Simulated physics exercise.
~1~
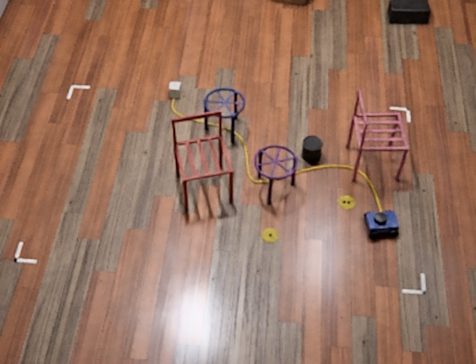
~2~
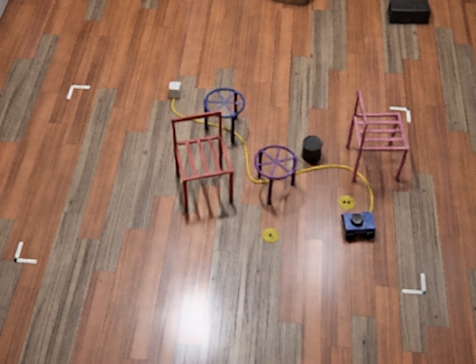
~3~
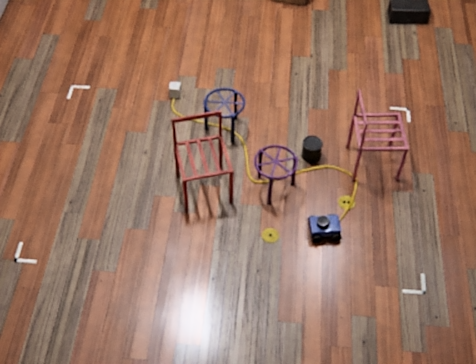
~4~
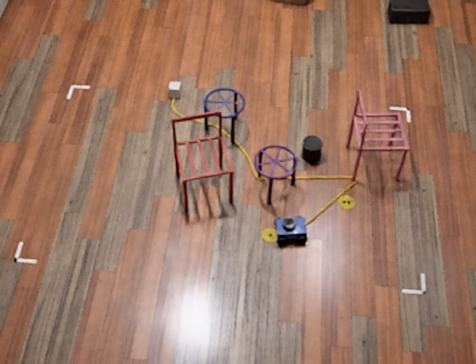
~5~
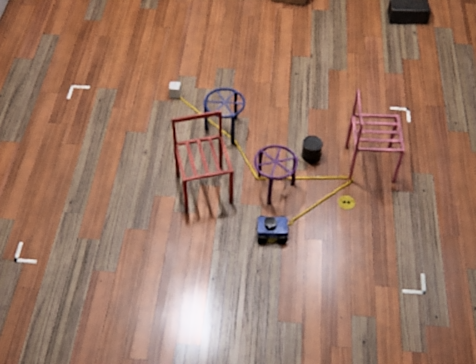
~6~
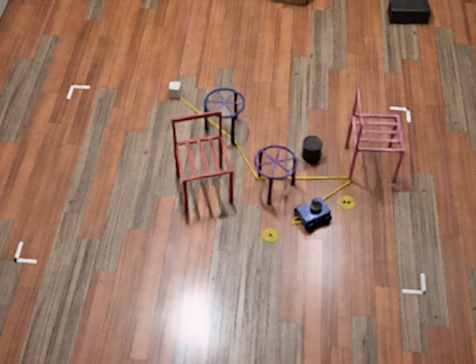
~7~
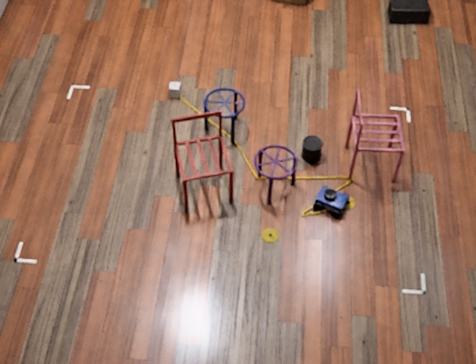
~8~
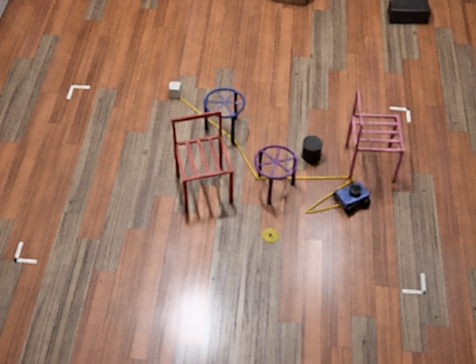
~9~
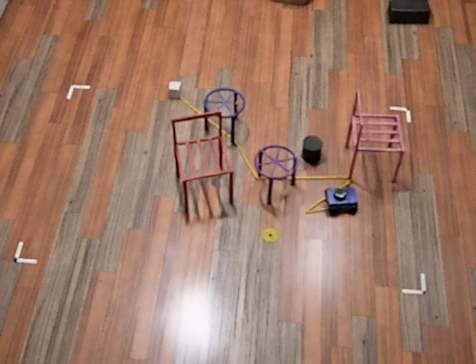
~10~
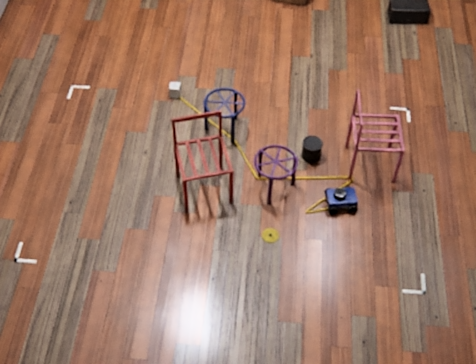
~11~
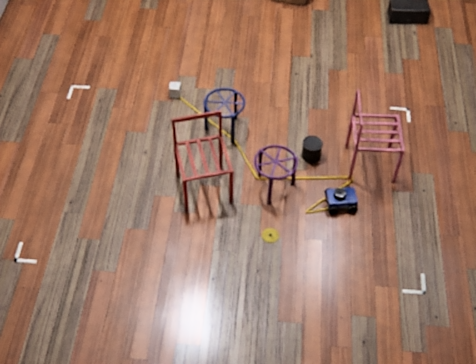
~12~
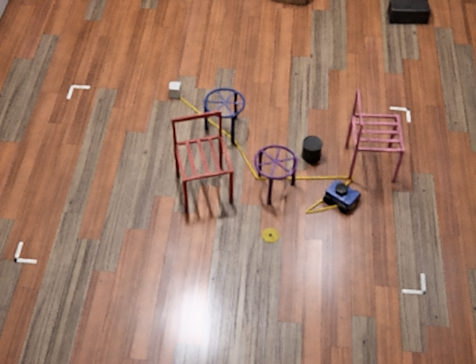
On a workshop floor of mixed reddish and grey planks, a yellow lead winds from a small pale block past a red chair, two round stools, a black bin and a pink chair to a small blue cart. The cart drives slowly left, passing below one yellow mark and drawing the slack lead into straighter lines. It reaches the other mark beside the purple stool, with the lead bent sharply near the pink chair. Then it heads back right and slightly up, the lead loosening behind it. Finally, it stops at the right-hand mark, turning slightly, while the furniture remains standing.
